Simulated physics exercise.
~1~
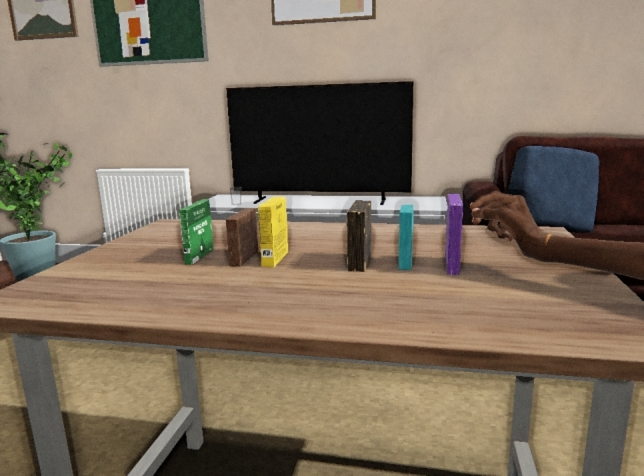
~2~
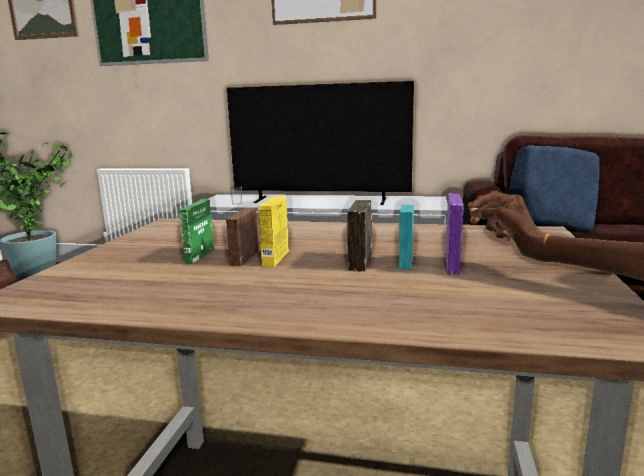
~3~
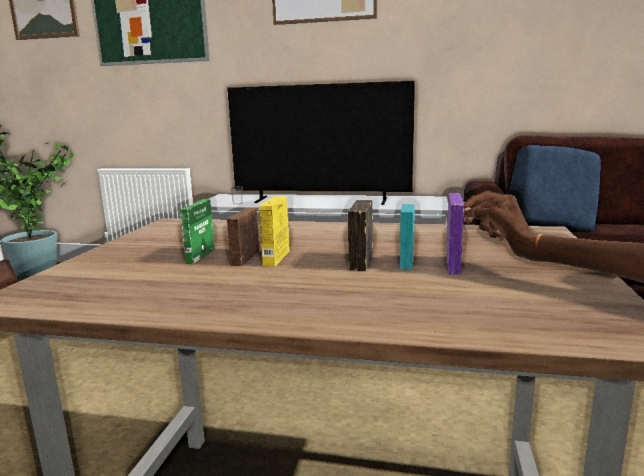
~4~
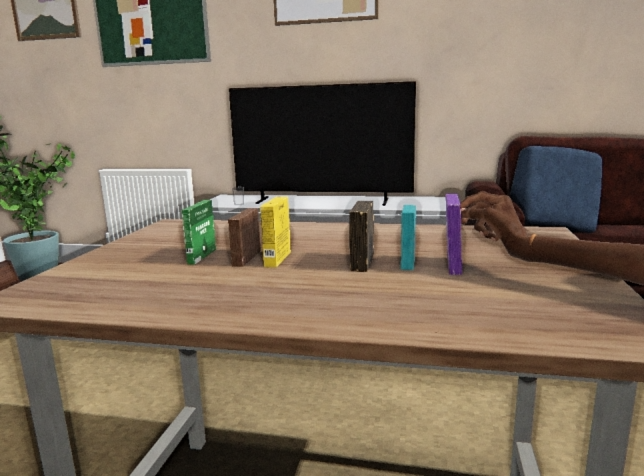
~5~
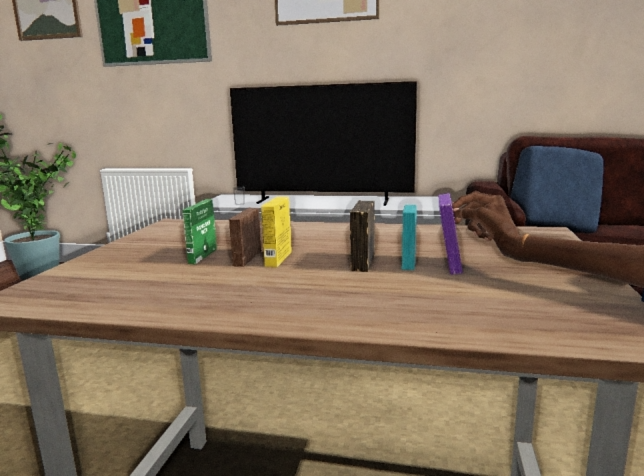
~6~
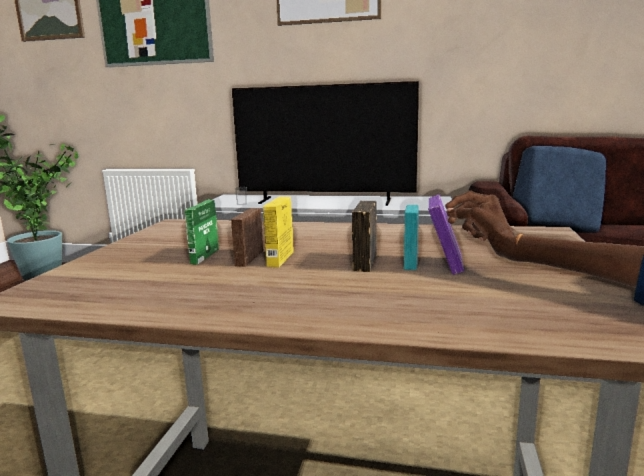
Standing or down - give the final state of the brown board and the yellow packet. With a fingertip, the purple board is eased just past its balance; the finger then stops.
Result: The brown board will stay up. The yellow packet will stay up.
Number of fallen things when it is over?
That makes 3 altogether.
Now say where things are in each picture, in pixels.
In the first picture, brown board (243, 236); yellow packet (274, 231).
In the second picture, turquoise block (406, 236); black block (360, 234).
In the third picture, turquoise block (407, 236); black block (361, 234).
In the fourth picture, purple board 4° over; turquoise block (409, 237); black block (362, 235).
In the fifth picture, purple board 11° over; turquoise block (409, 237); black block (363, 235).
In the sixth picture, purple board 21° over; brown board (248, 236); yellow packet (279, 231).
Then, 0.30 s on from there, purple board 64° over; turquoise block turned 47° from how it was put; black block turned 16° from how it was put.
Then, 0.60 s on from there, purple board 75° over; black block on its side; turquoise block on its side.
In the end, toppled on the table, turquoise block and black block; the other 2 unmoved. At the end, from the last picture's camera, brown board near (248, 236), yellow packet near (277, 231).
